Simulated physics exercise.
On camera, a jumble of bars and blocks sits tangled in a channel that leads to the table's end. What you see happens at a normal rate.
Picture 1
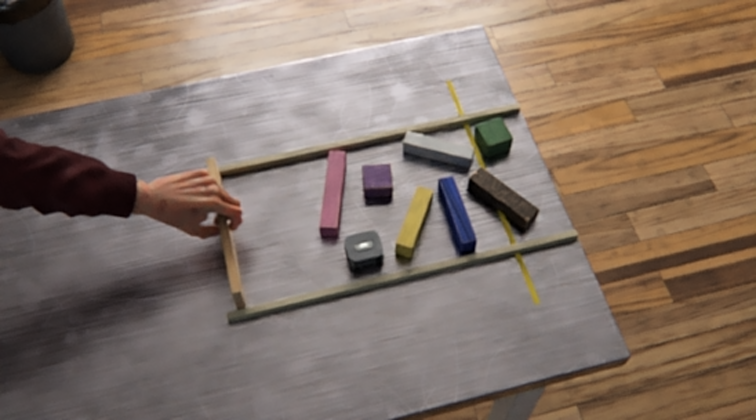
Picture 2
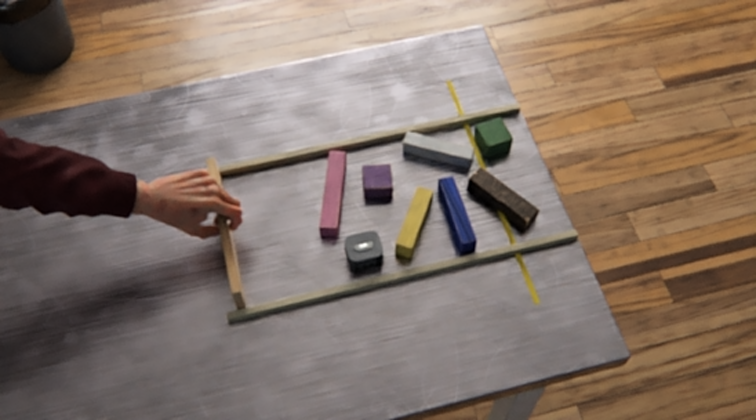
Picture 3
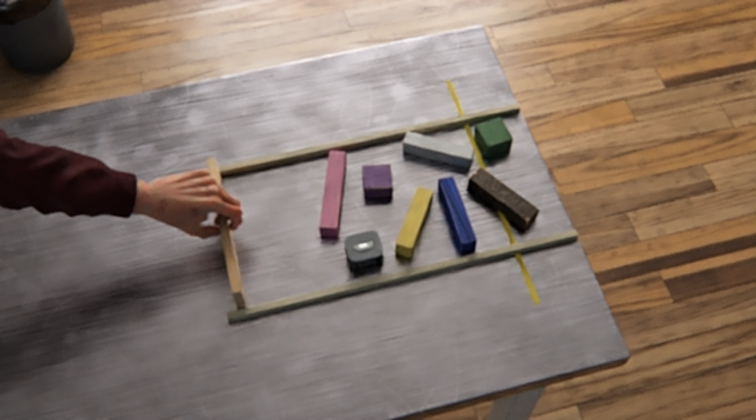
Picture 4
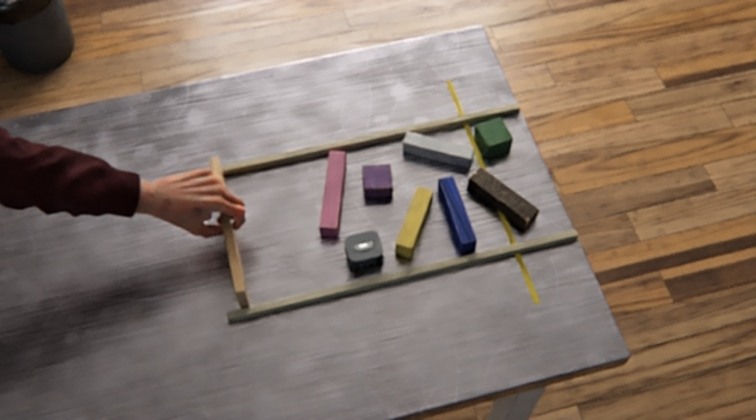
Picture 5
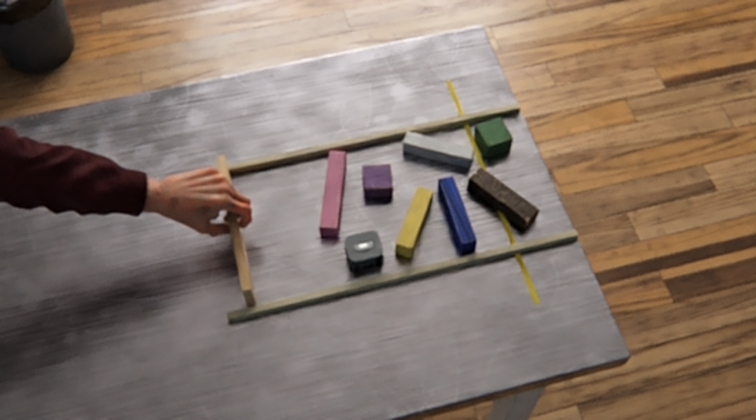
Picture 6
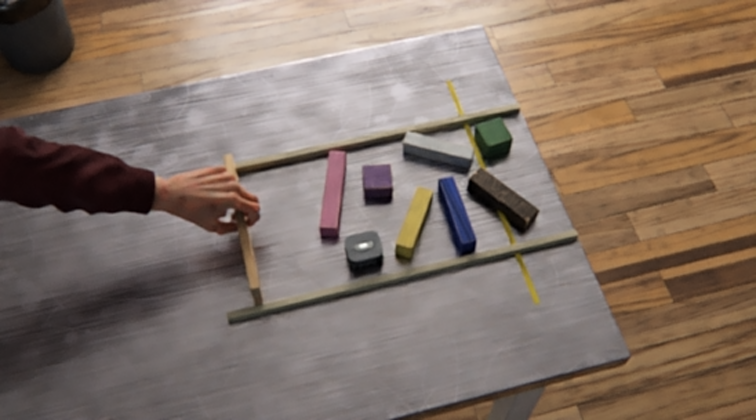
In this clip, a hand in a dark sleeve slides a thin wooden board slightly rightward between two rails on a grey table, while the colourful bars and blocks scattered near a yellow line stay still, untouched by the board.
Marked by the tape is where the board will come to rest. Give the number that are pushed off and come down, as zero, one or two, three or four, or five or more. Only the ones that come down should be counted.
Falls: One or two.
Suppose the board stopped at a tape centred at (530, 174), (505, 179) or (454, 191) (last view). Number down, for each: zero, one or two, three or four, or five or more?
The falls would be more than four; three or four; none.
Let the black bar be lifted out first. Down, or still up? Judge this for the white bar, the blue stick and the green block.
Well, the white bar is left in place, the blue stick is left in place and the green block topples off.
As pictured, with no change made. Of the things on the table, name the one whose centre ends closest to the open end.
Blue stick.
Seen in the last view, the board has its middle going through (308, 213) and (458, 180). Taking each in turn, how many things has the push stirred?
Note: First position 0; second position 8.
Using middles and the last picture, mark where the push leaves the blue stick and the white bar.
In the last picture the blue stick sits at (552, 185) while the white bar sits at (521, 130).
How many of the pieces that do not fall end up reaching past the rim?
That'd be 2.
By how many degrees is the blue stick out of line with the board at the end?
About 20 degrees.
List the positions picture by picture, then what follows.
Green block (493, 138); black bar (503, 198); white bar (438, 150); board (226, 232); tape (489, 183), in the first frame.
Black bar (502, 198); blue stick (457, 214), in the second frame.
White bar (438, 150); yellow bar (415, 222), in the third frame.
Green block (493, 138); grey case (364, 251), in the fourth frame.
Black bar (502, 198); purple block (378, 181), in the fifth frame.
Green block (493, 138); black bar (502, 198); white bar (438, 150); board (243, 228); tape (489, 183), in the sixth frame.
A little later, none off yet; green block at rest near (493, 138); black bar at rest near (502, 198); white bar at rest near (438, 150).
When it is over, the number that fall off is one or two; down, black bar and green block.
